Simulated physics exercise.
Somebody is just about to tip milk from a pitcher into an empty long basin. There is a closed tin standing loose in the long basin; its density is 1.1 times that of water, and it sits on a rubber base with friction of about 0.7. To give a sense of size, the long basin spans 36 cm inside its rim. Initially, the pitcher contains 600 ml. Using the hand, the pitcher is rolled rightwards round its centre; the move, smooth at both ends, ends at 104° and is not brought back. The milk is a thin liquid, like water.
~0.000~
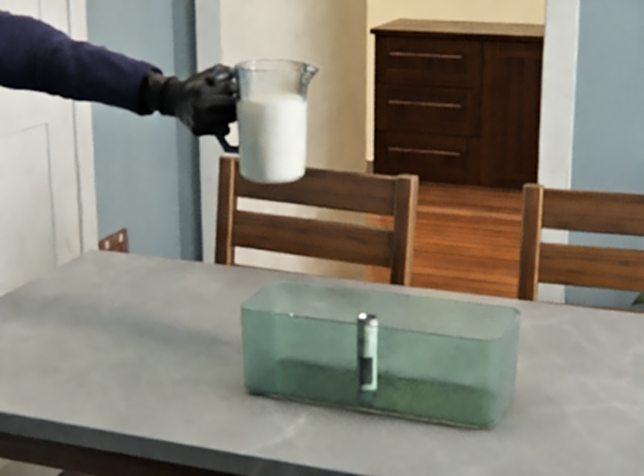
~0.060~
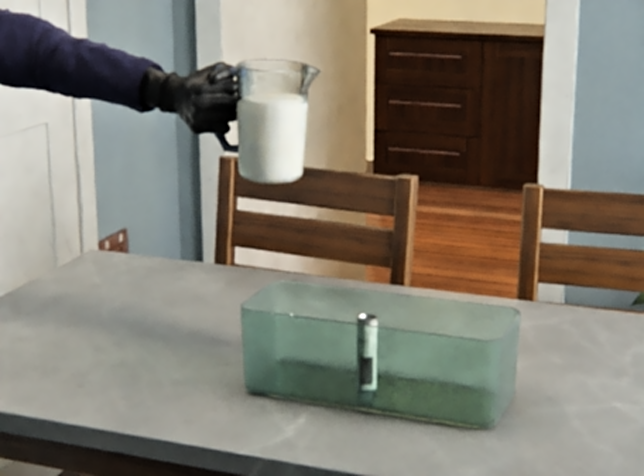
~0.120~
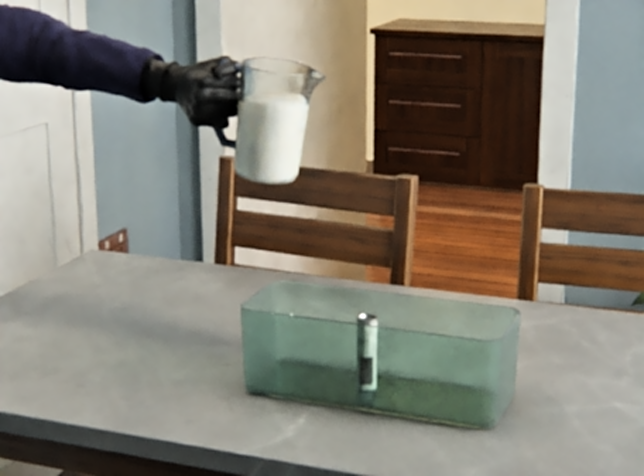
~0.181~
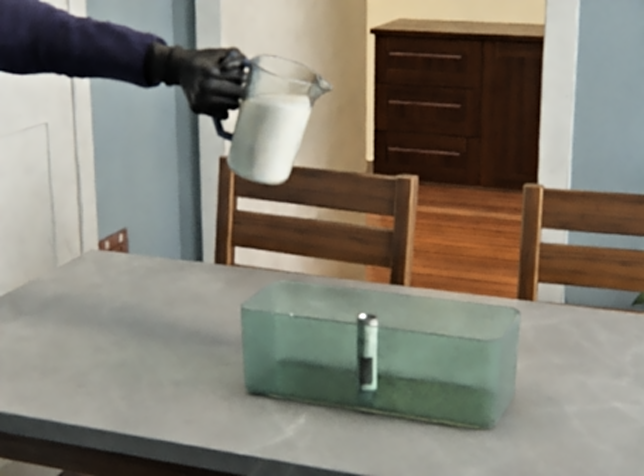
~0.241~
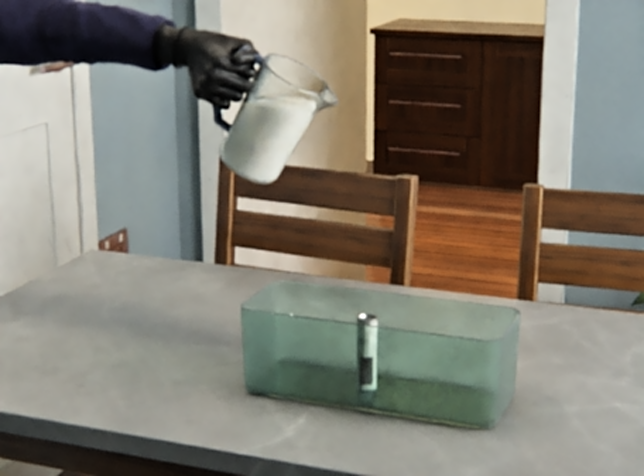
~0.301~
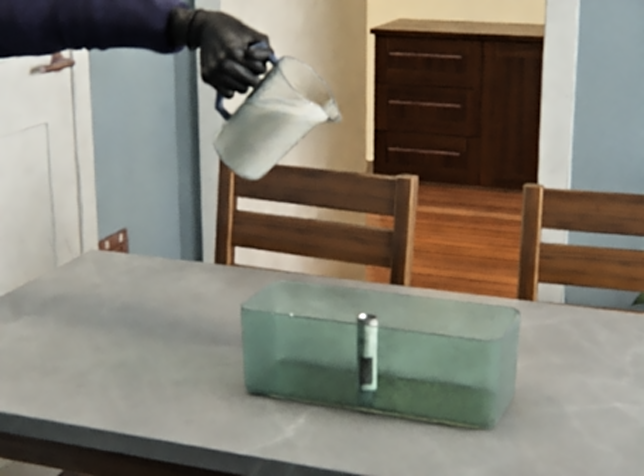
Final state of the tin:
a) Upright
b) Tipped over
Upright (a).
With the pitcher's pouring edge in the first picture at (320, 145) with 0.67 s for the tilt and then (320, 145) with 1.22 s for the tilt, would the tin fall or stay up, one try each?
In the first try it comes down; in the second it comes down.
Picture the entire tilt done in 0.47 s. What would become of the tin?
The tin stays on its base.
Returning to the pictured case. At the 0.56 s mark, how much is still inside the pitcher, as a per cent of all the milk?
I'd put it near 72 percent.
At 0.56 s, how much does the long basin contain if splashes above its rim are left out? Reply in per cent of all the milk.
About 2%.
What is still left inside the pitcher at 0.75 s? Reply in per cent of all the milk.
What remains is about 26 percent of it all.
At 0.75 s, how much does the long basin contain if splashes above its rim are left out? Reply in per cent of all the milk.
Near 40 per cent of the total.
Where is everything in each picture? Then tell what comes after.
The first picture shows tilt 0°; pouring edge (318, 69); surface from (244, 95) to (303, 99); the long basin's rim runs from (257, 295) to (511, 327); the tin's top is at (367, 321).
The second picture shows tilt 2°; pouring edge (320, 71); surface from (244, 95) to (304, 100).
The third picture shows tilt 8°; pouring edge (325, 78); surface from (247, 95) to (306, 101).
The fourth picture shows tilt 18°; pouring edge (332, 88); surface from (247, 101) to (310, 103).
The fifth picture shows tilt 30°; pouring edge (338, 103); surface from (241, 114) to (316, 105).
The sixth picture shows tilt 44°; pouring edge (340, 121); surface from (232, 117) to (328, 112).
After 0.56 s the tilt is 97° and 71 per cent is still to pour; the tin stands where it began.
After 0.75 s the tilt is 104° and 26 per cent is still to pour; the tin stands where it began.
After 0.95 s the tilt is 104° and 6 per cent is still to pour; the tin stands where it began.
After 1.17 s the tilt is 104° and 1 per cent is still to pour; the tin stands where it began.
In the end the tin stands where it began.
